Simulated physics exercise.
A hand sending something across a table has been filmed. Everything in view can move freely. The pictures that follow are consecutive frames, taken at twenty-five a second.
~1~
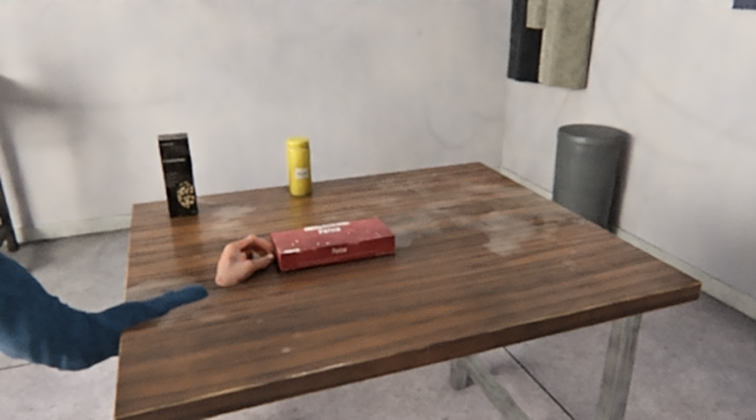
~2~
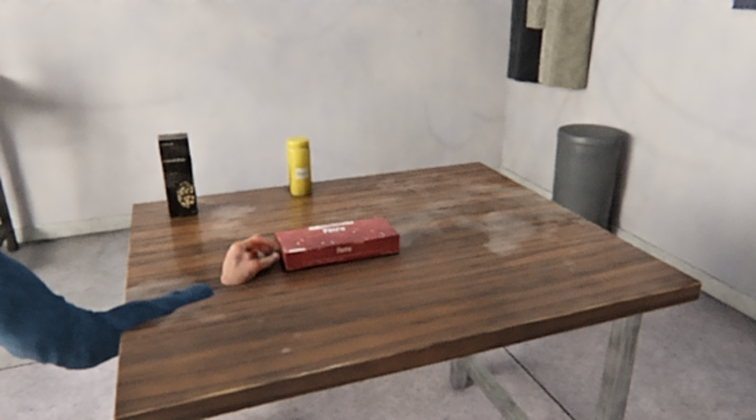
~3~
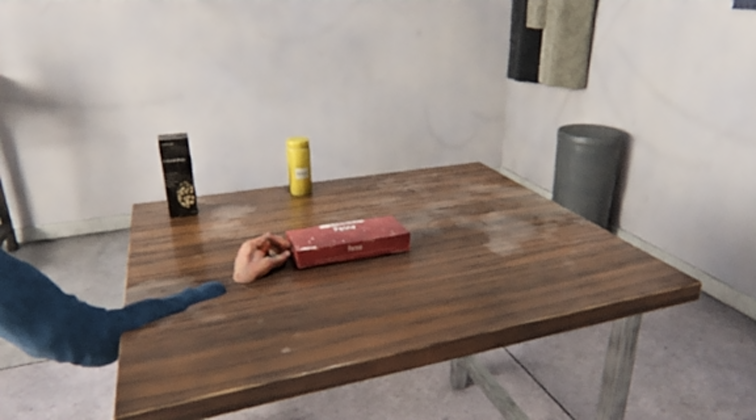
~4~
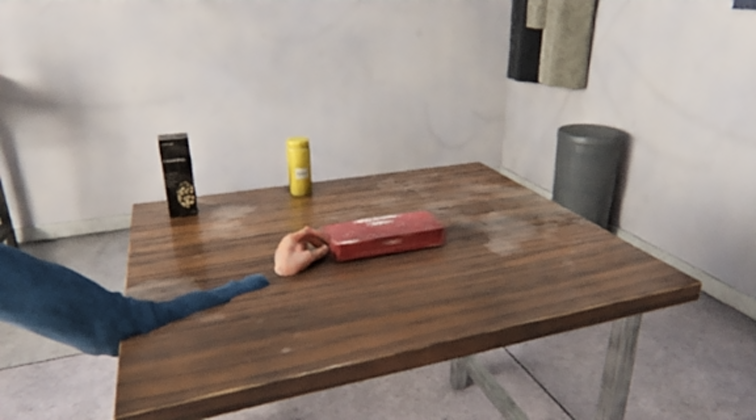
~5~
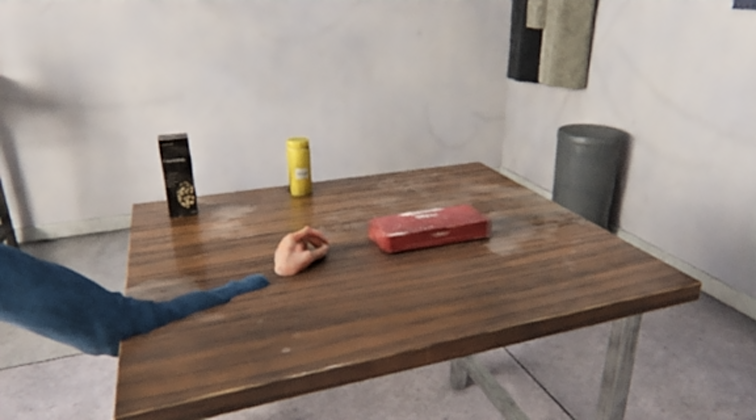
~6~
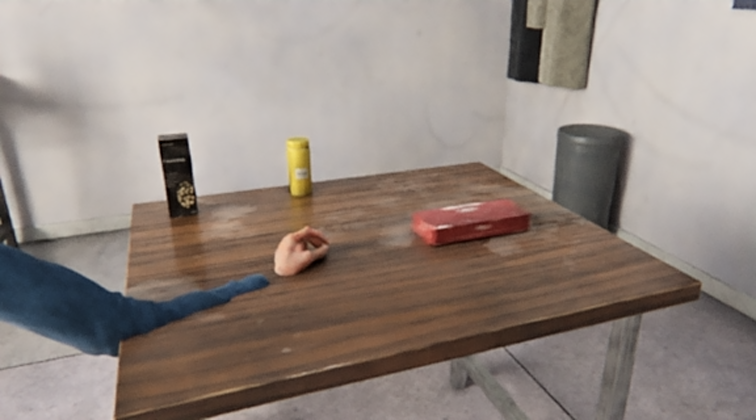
On a wooden table, a hand pushing a red packet to the right, then staying still as the packet slides on alone.
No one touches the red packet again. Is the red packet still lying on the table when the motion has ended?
No, bet it clears the edge, honestly.
Then, 0.20 s later than the last frame, red packet now off the table.
Then, 0.30 s later than the last frame, things are still on the move.
Then, 0.50 s later than the last frame, as before.
When it is over, off the table, red packet.
